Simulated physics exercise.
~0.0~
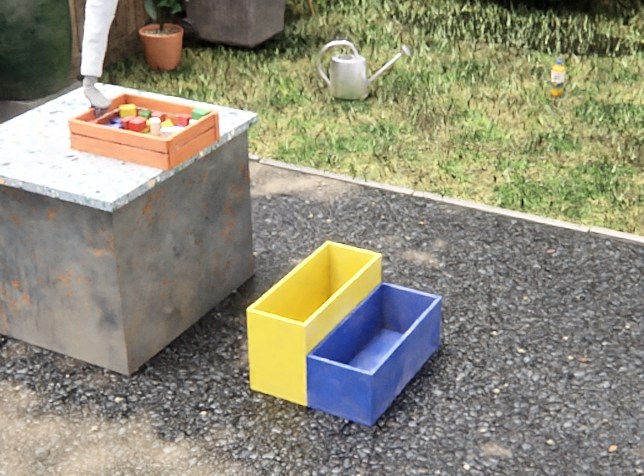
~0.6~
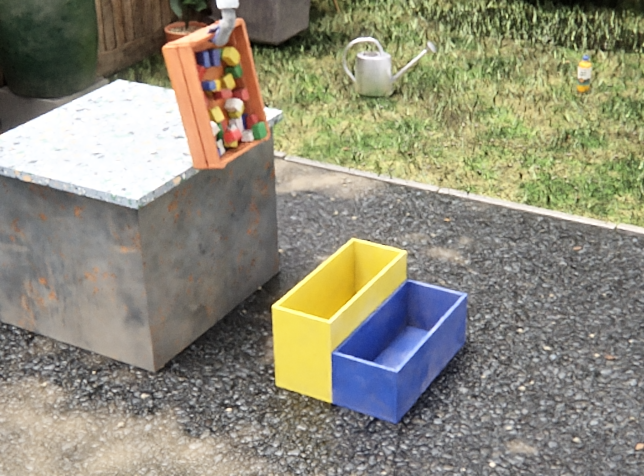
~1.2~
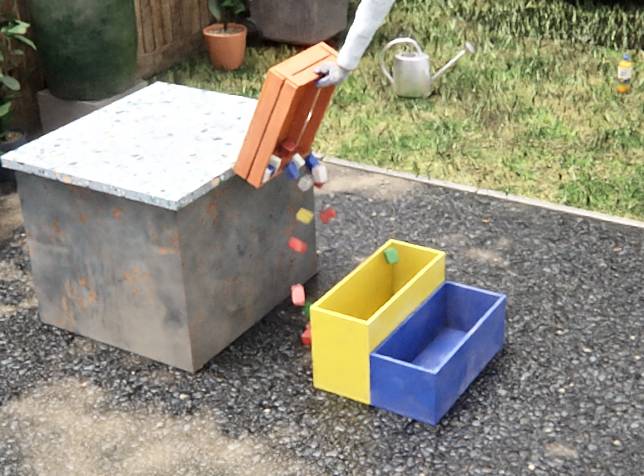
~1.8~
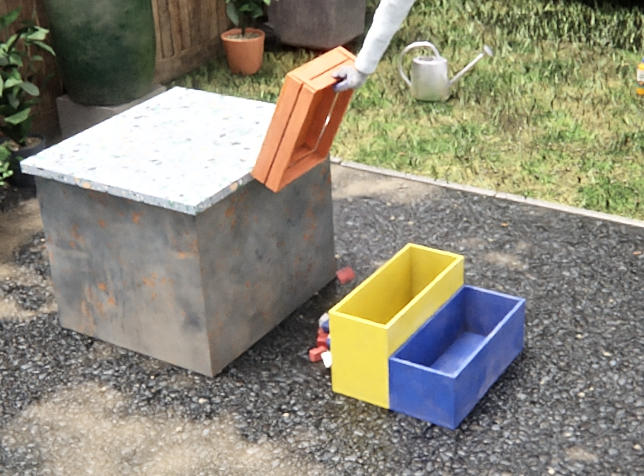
A gloved hand tips an orange tote, spilling toy bricks mostly short of the yellow tote.
